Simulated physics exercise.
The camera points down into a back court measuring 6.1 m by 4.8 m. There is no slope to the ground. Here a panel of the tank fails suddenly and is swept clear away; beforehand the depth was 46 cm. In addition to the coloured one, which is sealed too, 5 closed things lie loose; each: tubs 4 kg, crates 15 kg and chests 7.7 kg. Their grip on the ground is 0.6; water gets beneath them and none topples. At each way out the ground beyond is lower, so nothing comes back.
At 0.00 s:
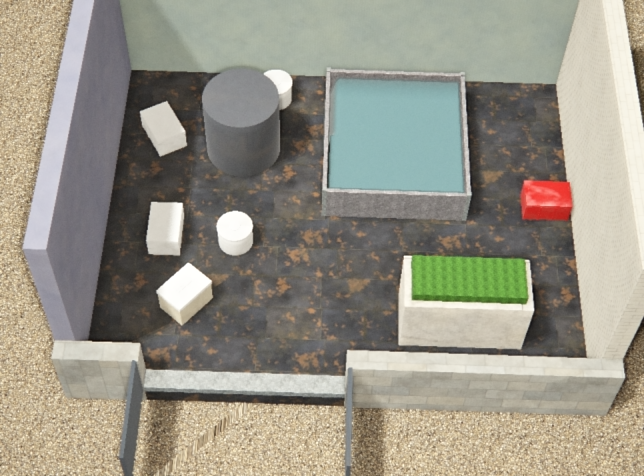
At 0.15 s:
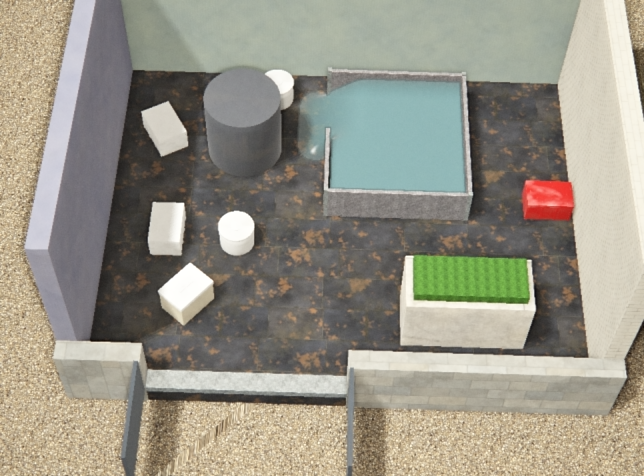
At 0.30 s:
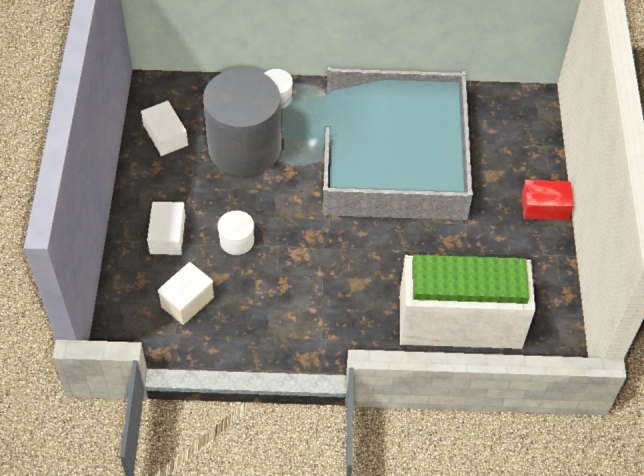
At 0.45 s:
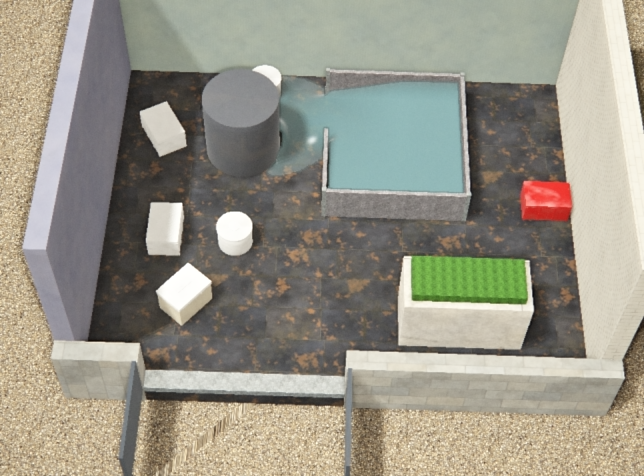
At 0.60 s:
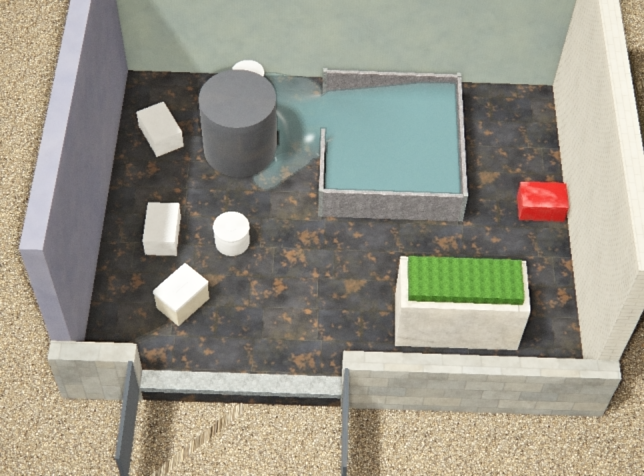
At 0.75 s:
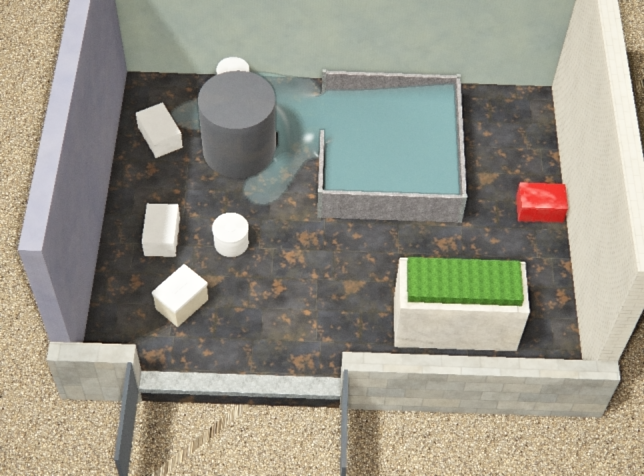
Water spreading from the open left side of a tank, flowing around a grey cylinder and shifting a white drum behind it.
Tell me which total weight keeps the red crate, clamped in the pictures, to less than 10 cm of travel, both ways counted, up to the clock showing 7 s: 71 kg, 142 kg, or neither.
The lighter 71 kg does.
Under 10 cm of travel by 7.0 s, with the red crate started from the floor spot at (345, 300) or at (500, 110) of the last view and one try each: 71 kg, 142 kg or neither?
One by one: Lighter mass suffices; lighter mass suffices.
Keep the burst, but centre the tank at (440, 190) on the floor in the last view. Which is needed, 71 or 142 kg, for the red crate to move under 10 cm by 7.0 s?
Then it turns out the lighter mass already works.
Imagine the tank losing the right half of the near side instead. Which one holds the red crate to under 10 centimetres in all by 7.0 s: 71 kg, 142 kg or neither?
Then even the small mass works.
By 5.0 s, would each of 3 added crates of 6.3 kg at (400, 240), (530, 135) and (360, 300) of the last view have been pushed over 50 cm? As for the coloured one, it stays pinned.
Results, in sequence: Not exceeded / not exceeded / not exceeded.
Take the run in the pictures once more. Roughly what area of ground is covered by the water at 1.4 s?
Close to 8.5 m2, I'd say.
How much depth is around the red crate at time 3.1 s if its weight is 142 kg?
0 cm, roughly.
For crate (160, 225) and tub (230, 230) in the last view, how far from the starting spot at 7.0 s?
Displacement: 250 cm, then 200 cm.
After 1.4 s the red crate would be 0 cm from its start with 71 kg and 0 cm from its start with 142 kg; 0 cm of water round it then.
After 3.1 s the red crate would be 0 cm from its start with 71 kg and 0 cm from its start with 142 kg; 0 cm of water round it then.
After 4.9 s the red crate would be 0 cm from its start with 71 kg and 0 cm from its start with 142 kg; 0 cm of water round it then.
After 7.0 s the red crate would be 0 cm from its start with 71 kg and 0 cm from its start with 142 kg; 2 cm of water round it then.
